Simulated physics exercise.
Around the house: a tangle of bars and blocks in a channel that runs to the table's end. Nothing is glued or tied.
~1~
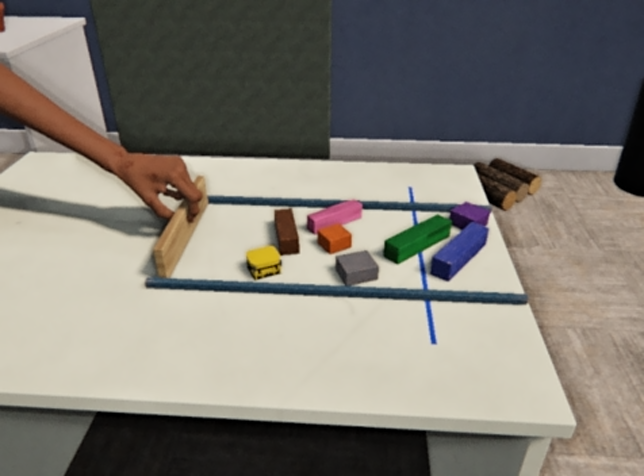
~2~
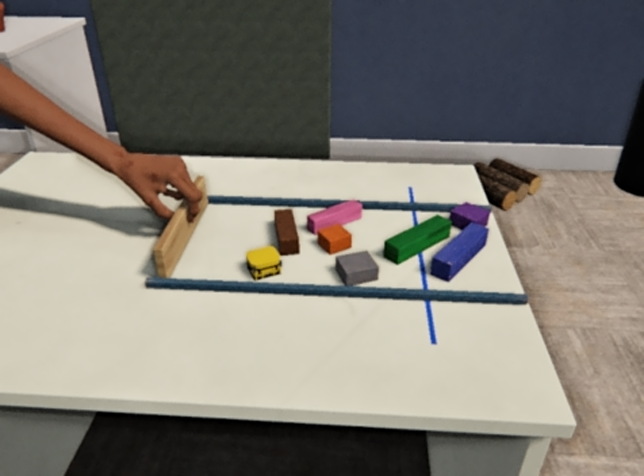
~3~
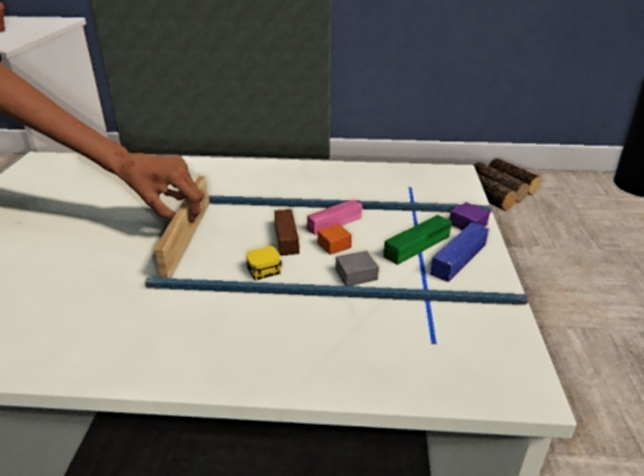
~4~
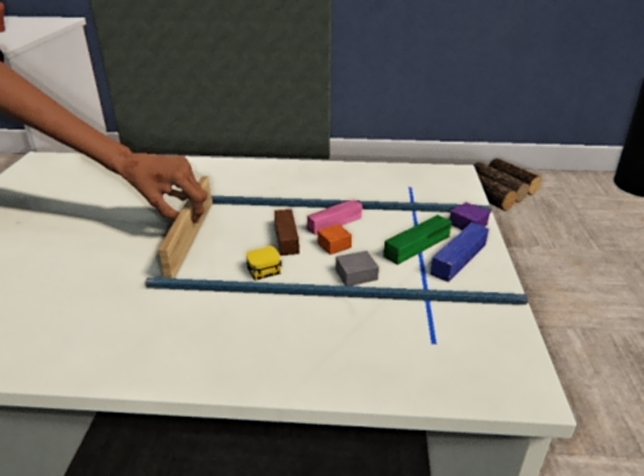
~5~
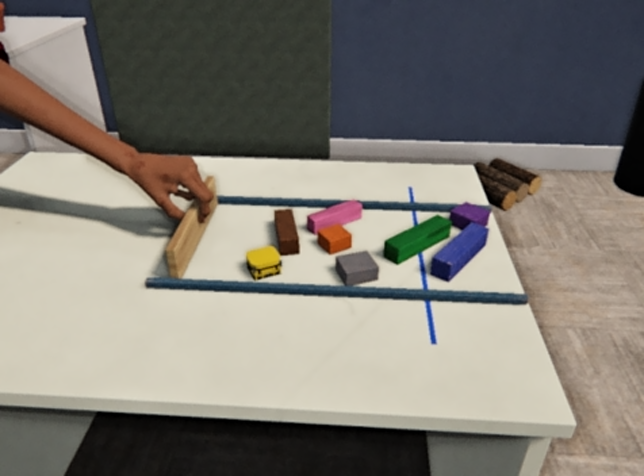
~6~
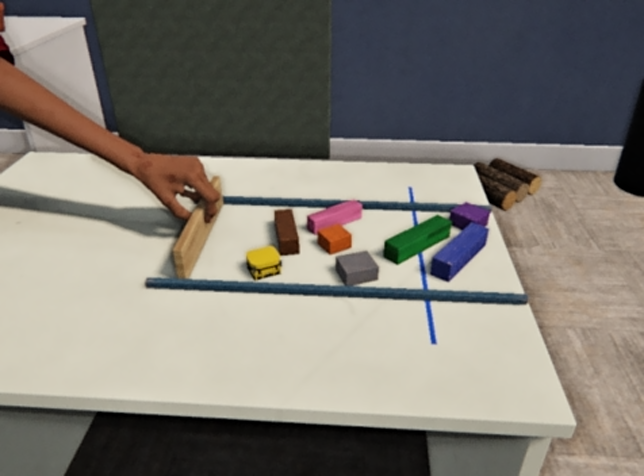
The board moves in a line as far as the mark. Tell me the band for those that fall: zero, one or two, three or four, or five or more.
As it turns out, the number that fall off is zero.
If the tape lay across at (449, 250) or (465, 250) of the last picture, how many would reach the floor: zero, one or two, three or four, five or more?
One after another: 1 or 2; 3 or 4.
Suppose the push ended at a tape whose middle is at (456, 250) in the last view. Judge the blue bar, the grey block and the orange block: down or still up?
The blue bar is lost, the grey block survives, the orange block survives.
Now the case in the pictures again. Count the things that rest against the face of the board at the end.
3 of them.
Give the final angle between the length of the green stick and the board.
Near 5 degrees.
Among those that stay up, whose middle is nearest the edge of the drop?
That is the blue bar.
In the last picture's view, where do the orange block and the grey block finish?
The orange block stops around (454, 246); the grey block around (474, 279).
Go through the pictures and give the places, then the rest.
In the first frame, purple block (469, 217); blue bar (461, 251); green stick (418, 238); board (184, 224); tape (420, 249).
In the second frame, blue bar (461, 251); brown bar (286, 231).
In the third frame, green stick (418, 239); board (185, 224).
In the fourth frame, purple block (469, 218); grey block (357, 268).
In the fifth frame, blue bar (461, 251); pink stick (335, 217).
In the sixth frame, purple block (469, 218); blue bar (461, 251); green stick (418, 239); board (201, 224); tape (420, 249).
Early on, none off yet; purple block at rest near (469, 218); blue bar at rest near (461, 251); green stick at rest near (418, 239).
Finally, the number that fall off is zero.
